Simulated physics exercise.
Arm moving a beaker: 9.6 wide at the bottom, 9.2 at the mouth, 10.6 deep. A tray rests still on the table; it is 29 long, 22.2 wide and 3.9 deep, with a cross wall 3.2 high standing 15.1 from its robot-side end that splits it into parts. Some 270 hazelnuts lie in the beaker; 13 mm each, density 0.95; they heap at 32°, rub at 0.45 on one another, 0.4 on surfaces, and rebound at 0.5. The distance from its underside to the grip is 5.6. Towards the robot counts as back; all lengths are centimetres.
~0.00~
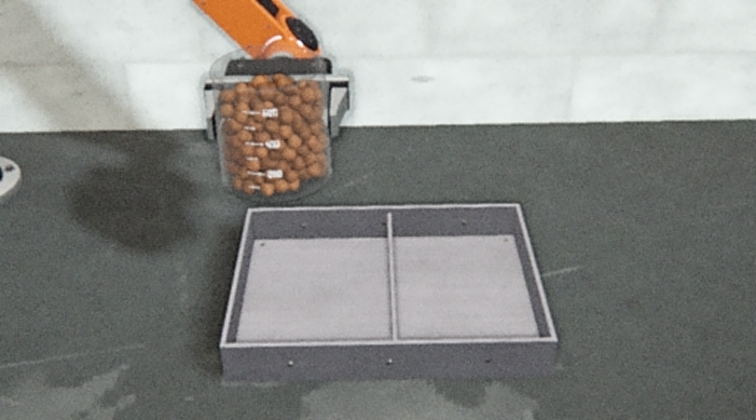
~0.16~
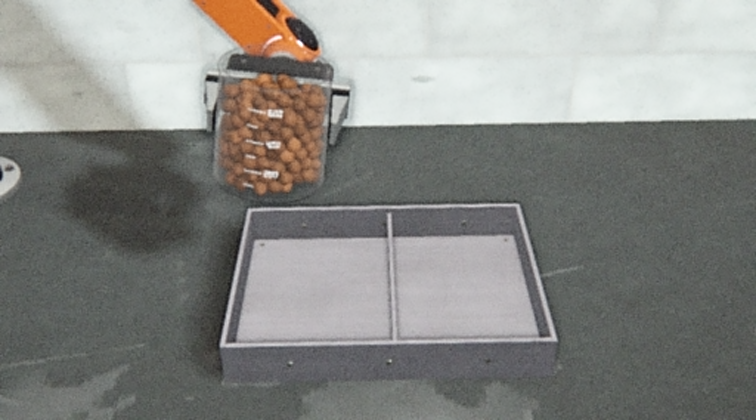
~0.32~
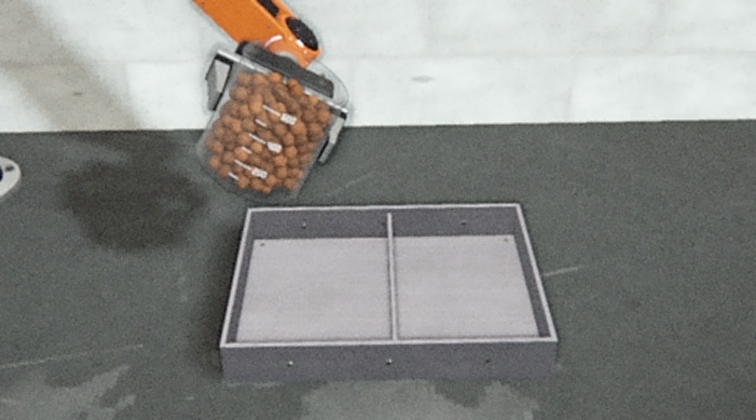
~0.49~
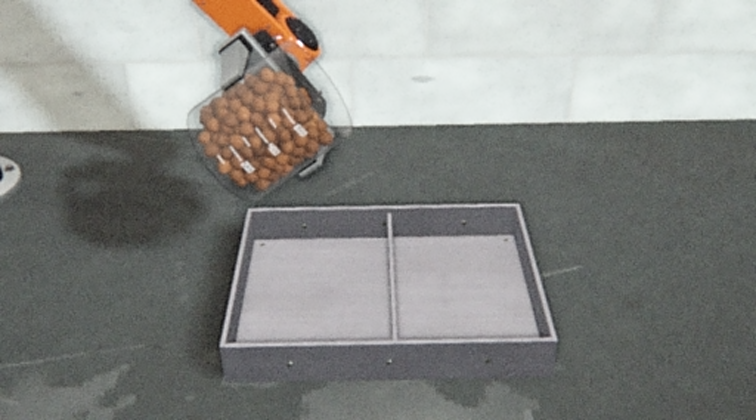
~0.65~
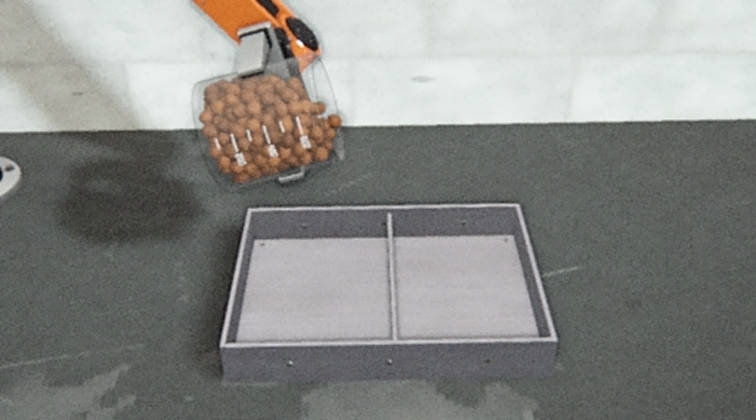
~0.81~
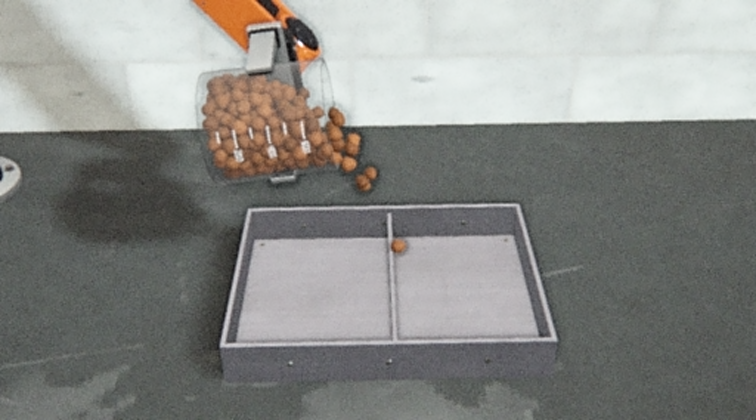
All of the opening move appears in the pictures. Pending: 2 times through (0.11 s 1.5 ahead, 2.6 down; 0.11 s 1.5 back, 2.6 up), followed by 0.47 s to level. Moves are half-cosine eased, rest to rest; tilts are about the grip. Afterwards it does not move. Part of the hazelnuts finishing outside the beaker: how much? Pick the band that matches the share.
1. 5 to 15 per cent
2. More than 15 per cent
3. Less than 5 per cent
Answer: 2.
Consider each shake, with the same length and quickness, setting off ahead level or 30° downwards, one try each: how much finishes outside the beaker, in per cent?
First try about 50 %, second try about 40 %.
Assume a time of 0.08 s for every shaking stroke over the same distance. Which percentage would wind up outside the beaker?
Then roughly 25 percent.
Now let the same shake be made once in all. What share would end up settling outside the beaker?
My guess is near 15 per cent.
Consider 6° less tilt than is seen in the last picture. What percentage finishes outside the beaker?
Close to 10 in a hundred, I'd say.
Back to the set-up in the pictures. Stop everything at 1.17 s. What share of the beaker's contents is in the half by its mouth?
Something like 40 percent sits in that half.
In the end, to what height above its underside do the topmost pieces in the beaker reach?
Around 9.5 centimetres above the underside.
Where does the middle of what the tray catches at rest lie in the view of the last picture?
Estimated centre at around (419, 286).
After 1.17 s, tilted 83° forward, highest piece 22 above the table; 239 in the beaker, 18 in the far-side part, 12 in the robot-side part, 3 in flight or on a rim.
After 1.54 s, tilted 27° forward, highest piece 24 above the table; 218 in the beaker, 31 in the far-side part, 23 in the robot-side part.
After 1.92 s, level, highest piece 25 above the table; 218 in the beaker, 31 in the far-side part, 23 in the robot-side part.
After 2.97 s, level, highest piece 25 above the table; 218 in the beaker, 31 in the far-side part, 23 in the robot-side part.
In the end, 218 in the beaker, 31 in the far-side part, 23 in the robot-side part. That is 20 % outside the beaker.
